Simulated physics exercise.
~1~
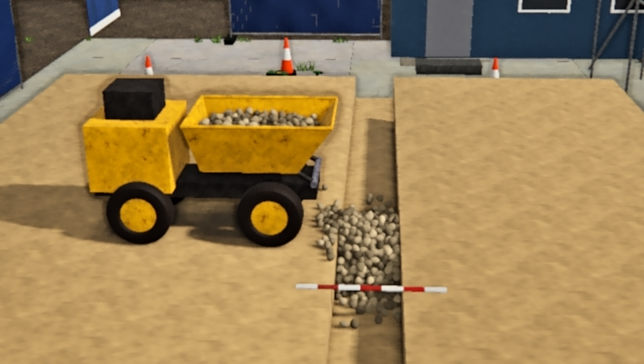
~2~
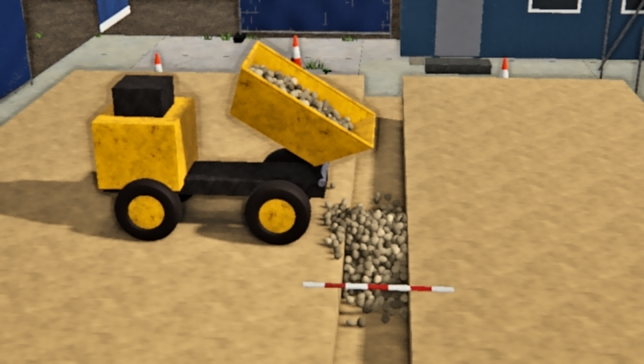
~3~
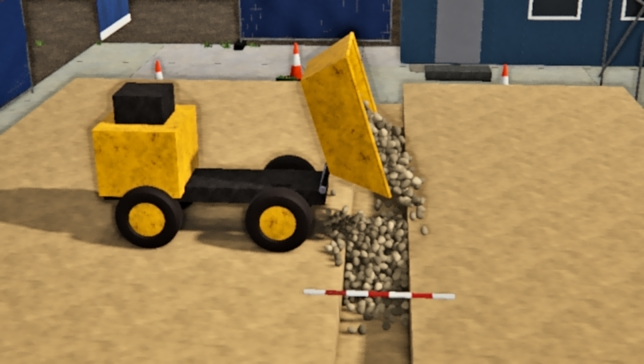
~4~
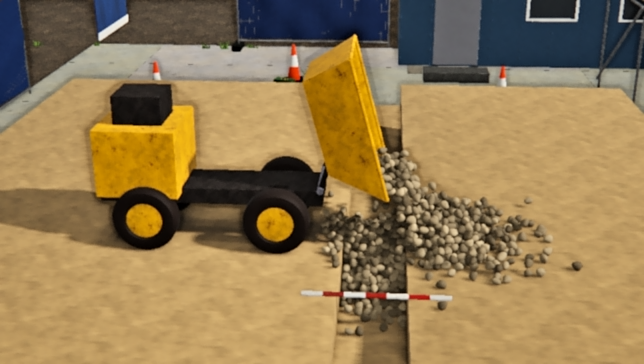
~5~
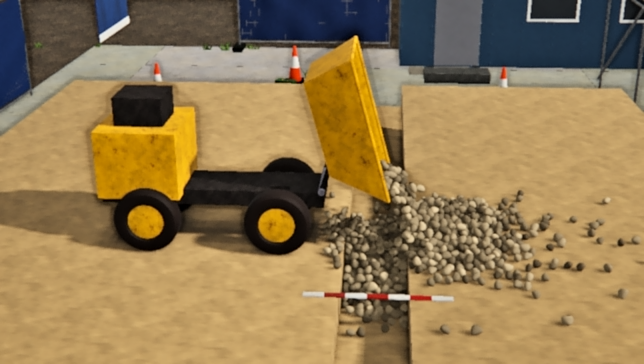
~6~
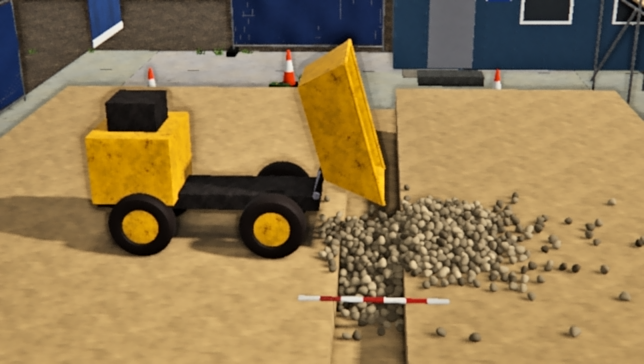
A yellow dumper tipped its skip up steeply and poured grey stones onto a trench already partly filled with them, and most spilled over onto the sand to the right, ending as a wide heap with strays scattered beyond while the skip stayed raised.
